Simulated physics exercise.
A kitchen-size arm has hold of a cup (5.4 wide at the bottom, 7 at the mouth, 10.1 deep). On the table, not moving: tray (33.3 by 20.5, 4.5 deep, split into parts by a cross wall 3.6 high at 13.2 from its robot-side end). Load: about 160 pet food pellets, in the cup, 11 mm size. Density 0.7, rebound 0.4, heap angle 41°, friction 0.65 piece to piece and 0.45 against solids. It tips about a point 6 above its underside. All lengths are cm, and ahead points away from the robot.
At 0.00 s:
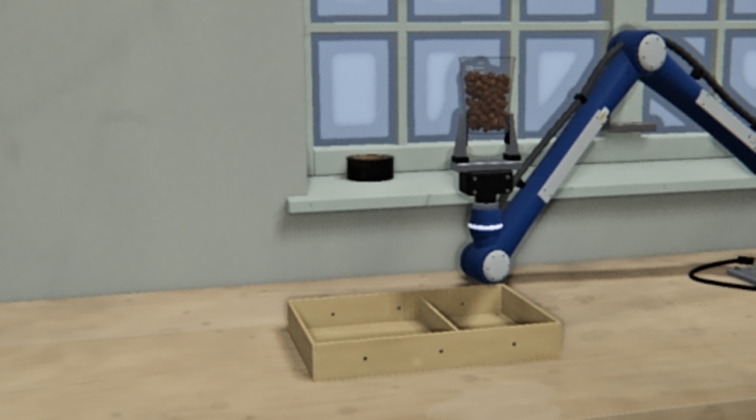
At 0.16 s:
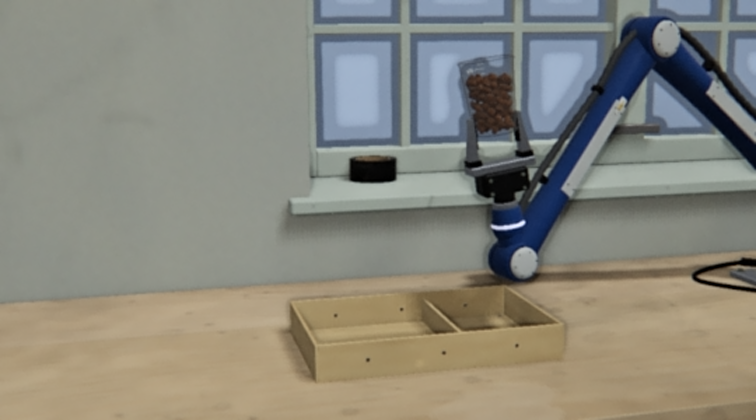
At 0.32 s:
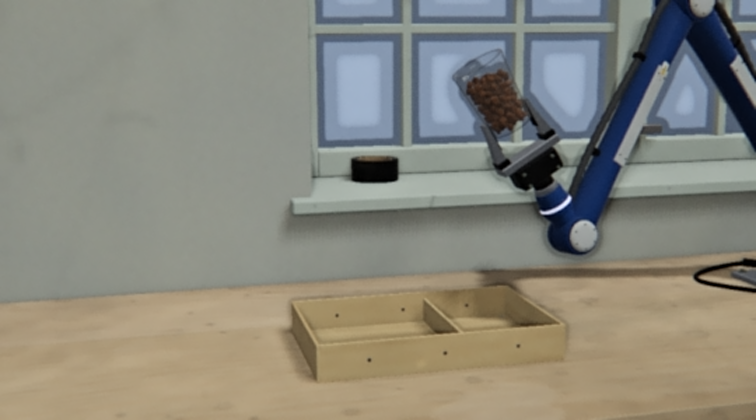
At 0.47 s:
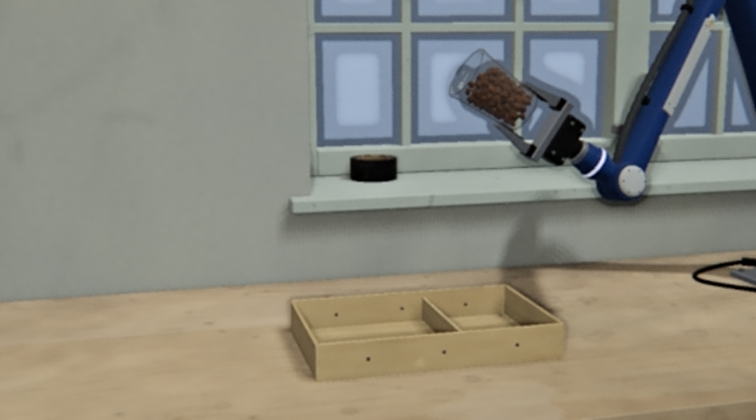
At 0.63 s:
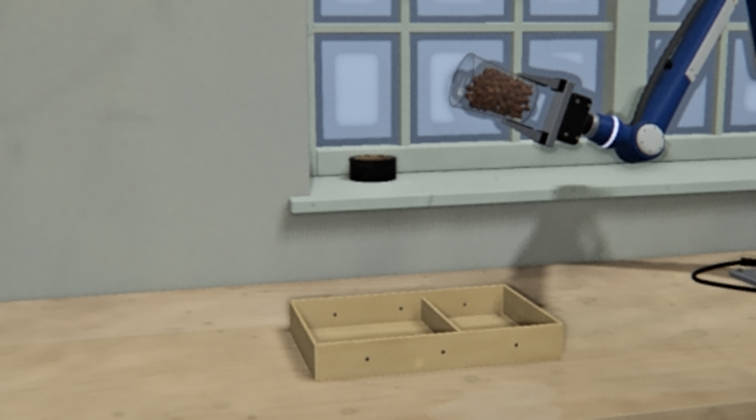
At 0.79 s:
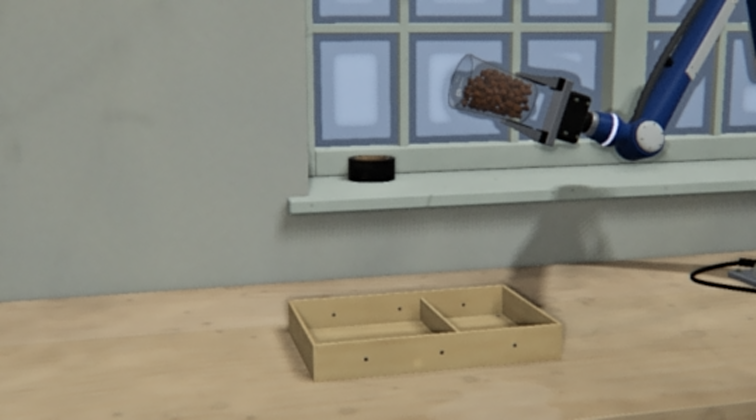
The video shows a blue robotic arm holding a clear cup of brown pellets above a divided wooden tray on a table, tilting the cup steadily to the left until it leans well over, with the pellets still inside.
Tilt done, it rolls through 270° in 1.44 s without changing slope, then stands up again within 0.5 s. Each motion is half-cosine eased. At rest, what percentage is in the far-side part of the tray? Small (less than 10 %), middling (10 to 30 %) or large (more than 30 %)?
In the far-side part of the tray the share is small, less than 10 %.
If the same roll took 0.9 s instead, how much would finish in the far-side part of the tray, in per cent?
In that case some 0 per cent.
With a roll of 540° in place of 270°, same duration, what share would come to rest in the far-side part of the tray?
In that case some 5 per cent.
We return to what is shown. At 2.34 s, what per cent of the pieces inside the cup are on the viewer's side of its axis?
Roughly 55 per cent.
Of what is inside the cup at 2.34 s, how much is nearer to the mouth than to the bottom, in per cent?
Roughly 45 per cent.
After 1.57 s, tipped 72°, highest piece 38 above the table; 155 in the cup, 1 in flight or on a rim.
After 2.34 s, tipped 63°, highest piece 38 above the table; 152 in the cup, 3 in the far-side part, 1 in flight or on a rim.
After 2.93 s, upright, highest piece 39 above the table; 152 in the cup, 4 in the far-side part.
After 3.63 s, upright, highest piece 39 above the table; 152 in the cup, 4 in the far-side part.
At rest, 152 in the cup, 4 in the far-side part. That is 3 % in the far-side part of the tray.
